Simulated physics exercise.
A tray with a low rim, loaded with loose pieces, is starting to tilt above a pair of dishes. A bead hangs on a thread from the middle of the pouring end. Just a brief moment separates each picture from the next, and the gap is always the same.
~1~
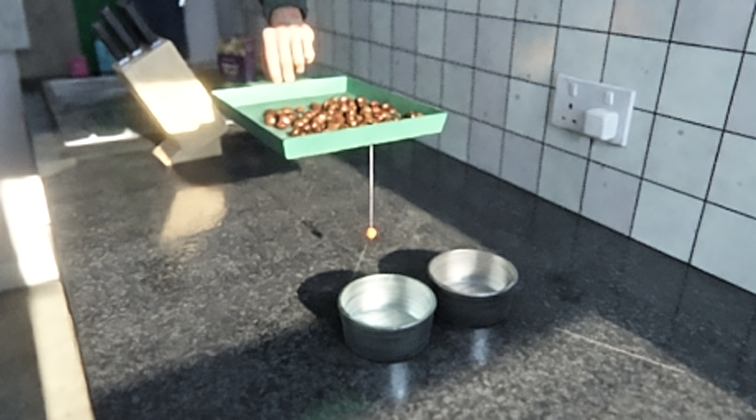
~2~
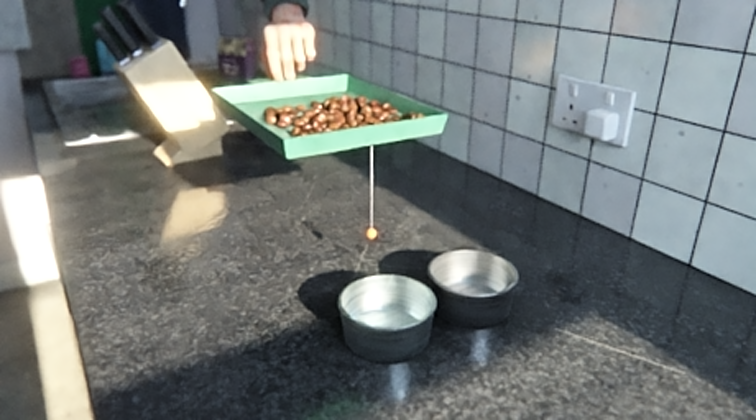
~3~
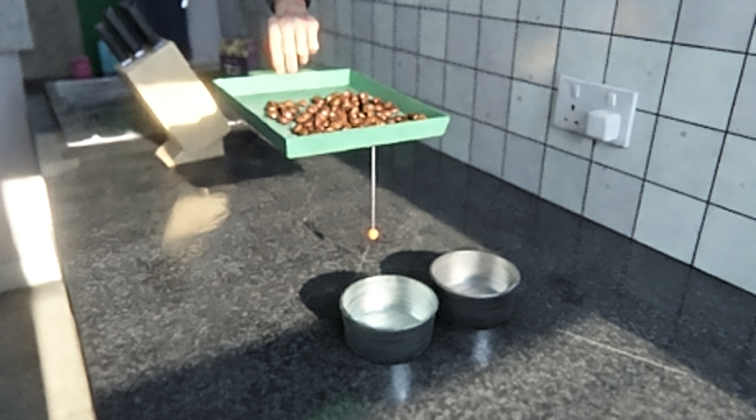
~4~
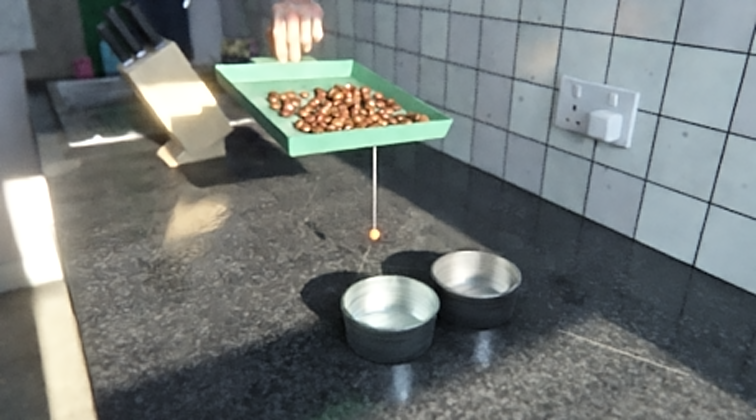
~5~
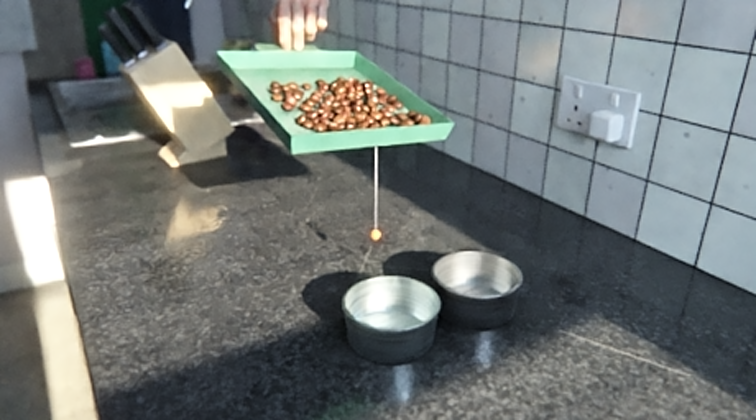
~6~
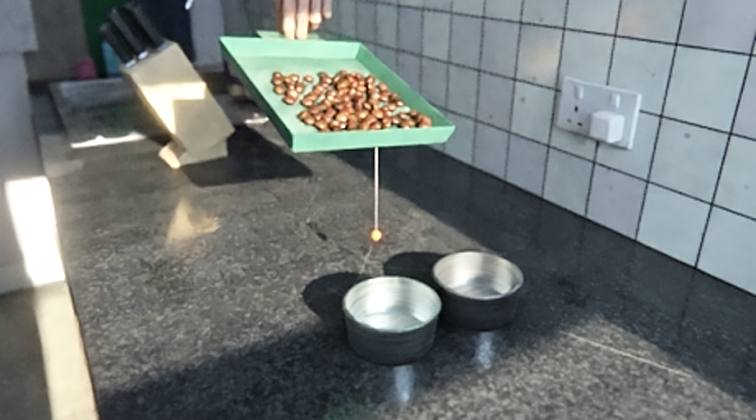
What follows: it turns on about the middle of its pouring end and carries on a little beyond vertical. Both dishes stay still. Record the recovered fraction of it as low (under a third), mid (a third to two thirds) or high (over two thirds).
Recovered fraction: Low.
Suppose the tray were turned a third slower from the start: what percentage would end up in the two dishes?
Roughly 0 %.
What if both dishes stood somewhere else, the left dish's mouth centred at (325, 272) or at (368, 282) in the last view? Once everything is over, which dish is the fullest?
First placement: The rightmost one; second placement: The rightmost one.
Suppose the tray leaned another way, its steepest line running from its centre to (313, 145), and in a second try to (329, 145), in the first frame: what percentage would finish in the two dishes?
In turn, 0 percent and then 10 percent.
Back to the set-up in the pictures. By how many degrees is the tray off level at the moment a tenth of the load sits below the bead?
Reading: Some 95°.
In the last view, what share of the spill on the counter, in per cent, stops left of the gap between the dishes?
Roughly 40 in a hundred.
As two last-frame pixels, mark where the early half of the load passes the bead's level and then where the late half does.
First part (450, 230), rest (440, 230).
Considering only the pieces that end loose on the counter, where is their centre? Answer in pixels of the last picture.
I'd put the middle at roughly (456, 271).
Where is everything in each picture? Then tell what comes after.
The first frame shows corners of the pouring end at (286, 138) and (442, 113), level; middle of the load at (349, 119), flat chocolate drops; left dish at (413, 338); right dish at (500, 305); bead on its thread at (371, 233).
The second frame shows corners of the pouring end at (287, 138) and (442, 114), level; middle of the load at (350, 119).
The third frame shows corners of the pouring end at (289, 137) and (445, 116), tipped barely, lowest at the right corner; middle of the load at (352, 117).
The fourth frame shows corners of the pouring end at (292, 135) and (447, 119), tipped a little, lowest at the right corner; middle of the load at (354, 113).
The fifth frame shows corners of the pouring end at (295, 133) and (449, 122), tipped a little, lowest at the right corner; middle of the load at (356, 109).
The sixth frame shows corners of the pouring end at (297, 132) and (450, 125), tipped clearly, lowest at the right corner; middle of the load at (358, 106); left dish at (418, 341); right dish at (505, 308).
Soon after the last picture, tray tipped steeply; all on the tray.
A little later, tray tipped past a quarter turn; about a quarter on the tray; a stray few in the left dish; a stray few in the right dish; about half outside both; about a third in the air.
Later still, tray tipped past a quarter turn; a stray few in the left dish; a small part in the right dish; nearly all outside both.
At rest, tray tipped past a quarter turn; a stray few in the left dish; a small part in the right dish; nearly all outside both.
